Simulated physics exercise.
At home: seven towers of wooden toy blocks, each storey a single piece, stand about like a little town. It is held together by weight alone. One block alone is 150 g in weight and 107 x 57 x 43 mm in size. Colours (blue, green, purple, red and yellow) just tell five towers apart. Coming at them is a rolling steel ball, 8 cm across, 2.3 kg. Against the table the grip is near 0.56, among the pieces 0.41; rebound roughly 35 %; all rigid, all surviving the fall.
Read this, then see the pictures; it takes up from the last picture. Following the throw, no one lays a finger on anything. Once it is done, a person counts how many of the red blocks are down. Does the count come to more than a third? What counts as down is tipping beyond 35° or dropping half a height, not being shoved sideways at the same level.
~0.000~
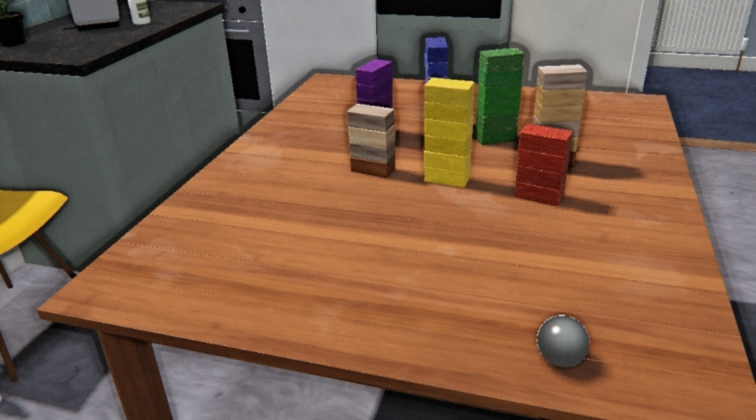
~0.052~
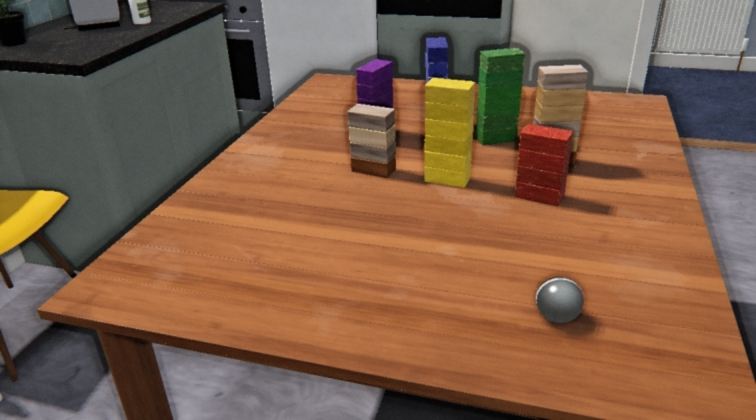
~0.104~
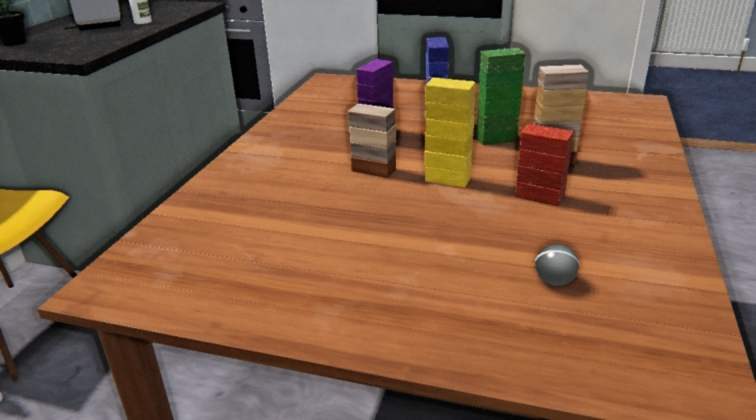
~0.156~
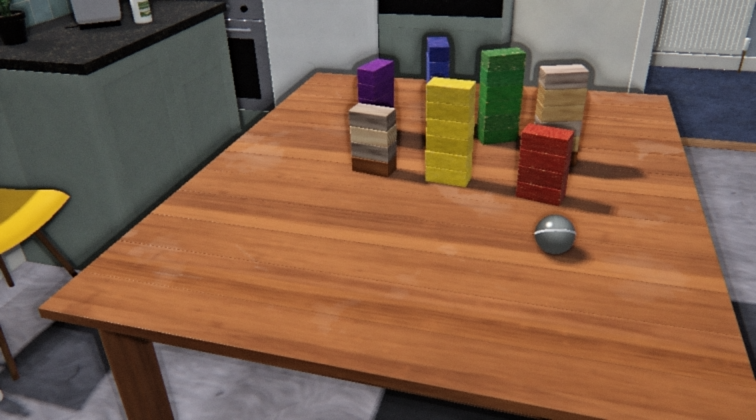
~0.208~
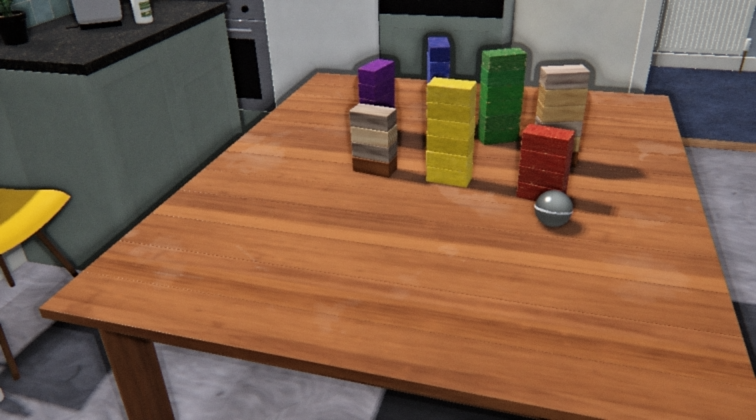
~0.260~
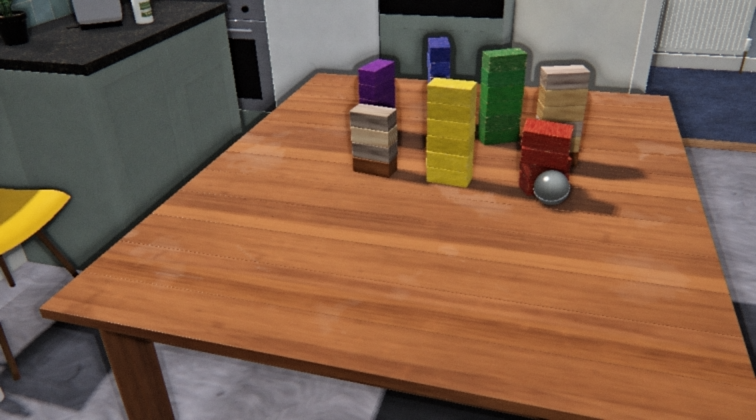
Yes.
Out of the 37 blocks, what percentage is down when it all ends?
Something near 20 percent.
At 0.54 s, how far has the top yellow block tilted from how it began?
Rotation: Approx. 0°.
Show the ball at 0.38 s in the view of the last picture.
(551, 153), roughly.
After 0.38 s, ball still moving; 3 of the 4 red blocks down (3 of 37 in all colours); top red block 66° from how it stood, 26 mm lower.
After 0.54 s, ball still moving; 2 of the 4 red blocks down (6 of 37 in all colours); top red block on its side.
In the end (1.3 s), ball rolling away; 3 of the 4 red blocks down (7 of 37 in all colours); top red block on its side; top green block unmoved. That is 75 per cent. From the last view, middles, top red block near (542, 191), top green block near (504, 60).
